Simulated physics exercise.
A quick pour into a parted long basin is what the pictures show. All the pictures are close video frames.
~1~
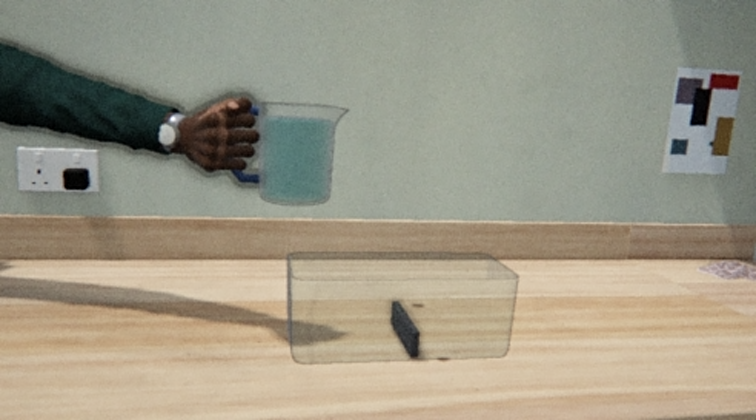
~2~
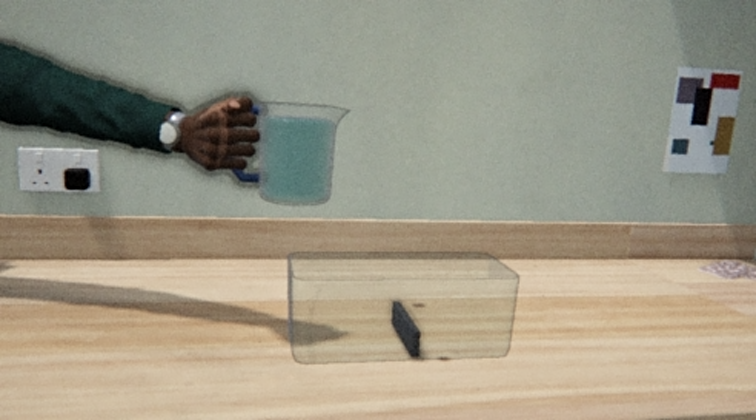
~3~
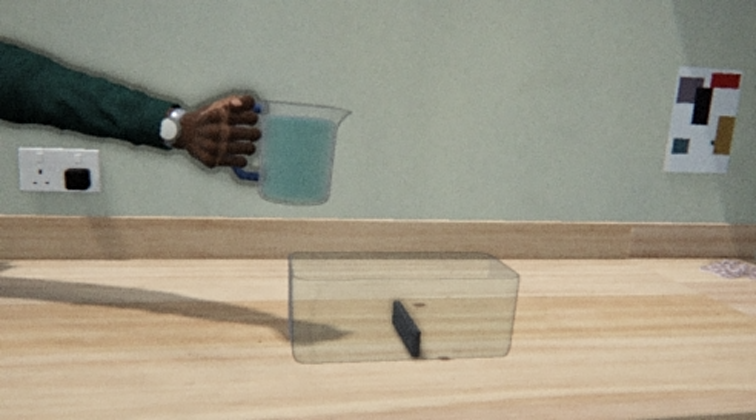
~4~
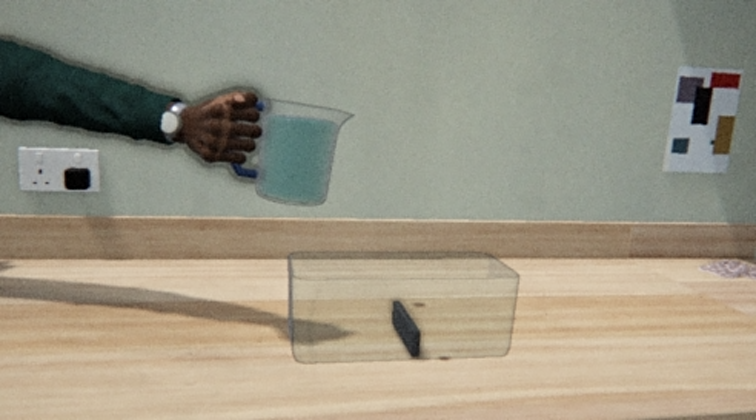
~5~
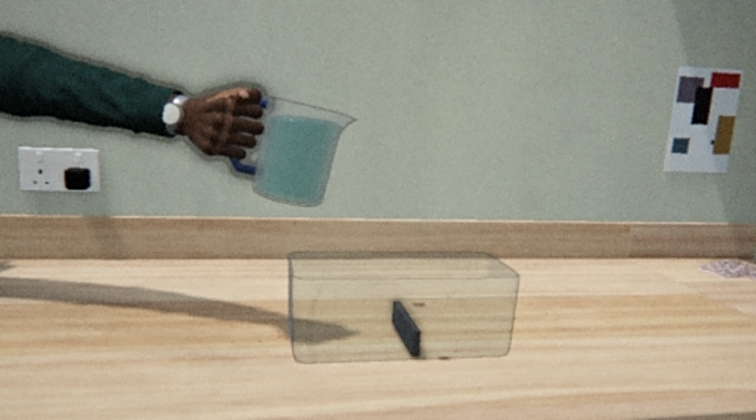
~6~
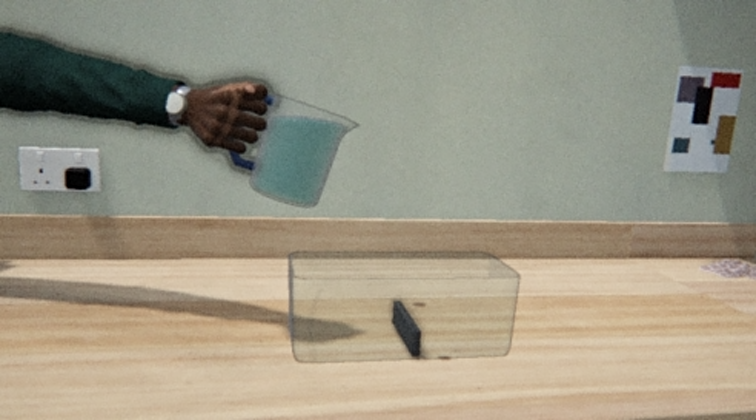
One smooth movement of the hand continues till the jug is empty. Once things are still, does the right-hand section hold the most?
No - the largest amount gathers in the left chamber.
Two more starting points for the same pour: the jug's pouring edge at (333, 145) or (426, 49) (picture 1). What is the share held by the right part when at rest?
10 and 60 per cent.
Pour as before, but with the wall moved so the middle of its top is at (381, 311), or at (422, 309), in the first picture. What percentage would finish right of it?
Near 60 % and 5 %.
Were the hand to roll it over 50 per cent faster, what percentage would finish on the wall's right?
It comes to 15 per cent or so.
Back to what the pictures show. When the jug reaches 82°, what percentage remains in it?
About 70 %.
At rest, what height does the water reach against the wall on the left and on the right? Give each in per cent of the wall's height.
70 per cent for the left part, 20 for the right.
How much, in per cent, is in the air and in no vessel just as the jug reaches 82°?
I'd put it at roughly 20 percent of it.
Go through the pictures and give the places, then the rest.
In the first picture, tilt 0°; pouring edge (350, 109); surface from (260, 117) to (334, 121); the long basin's rim runs from (290, 267) to (503, 266); the wall's top is at (405, 317).
In the second picture, tilt 1°; pouring edge (351, 109); surface from (261, 117) to (335, 121).
In the third picture, tilt 3°; pouring edge (353, 111); surface from (263, 116) to (336, 122).
In the fourth picture, tilt 6°; pouring edge (355, 114); surface from (264, 117) to (338, 123).
In the fifth picture, tilt 11°; pouring edge (358, 119); surface from (266, 118) to (342, 124).
In the sixth picture, tilt 16°; pouring edge (361, 124); surface from (269, 119) to (348, 124).
A moment on, the tilt is 82° and 72 per cent is still to pour, 5 is left of the wall and 2 right of it.
Next, the tilt is 114° and 15 per cent is still to pour, 53 is left of the wall and 12 right of it.
Then the tilt is 116° and 0 per cent is still to pour, 76 is left of the wall and 14 right of it.
Later the tilt is 116° and 0 per cent is still to pour, 77 is left of the wall and 15 right of it.
Finally, 76 per cent lies left of the wall, 16 right of it and 8 outside.
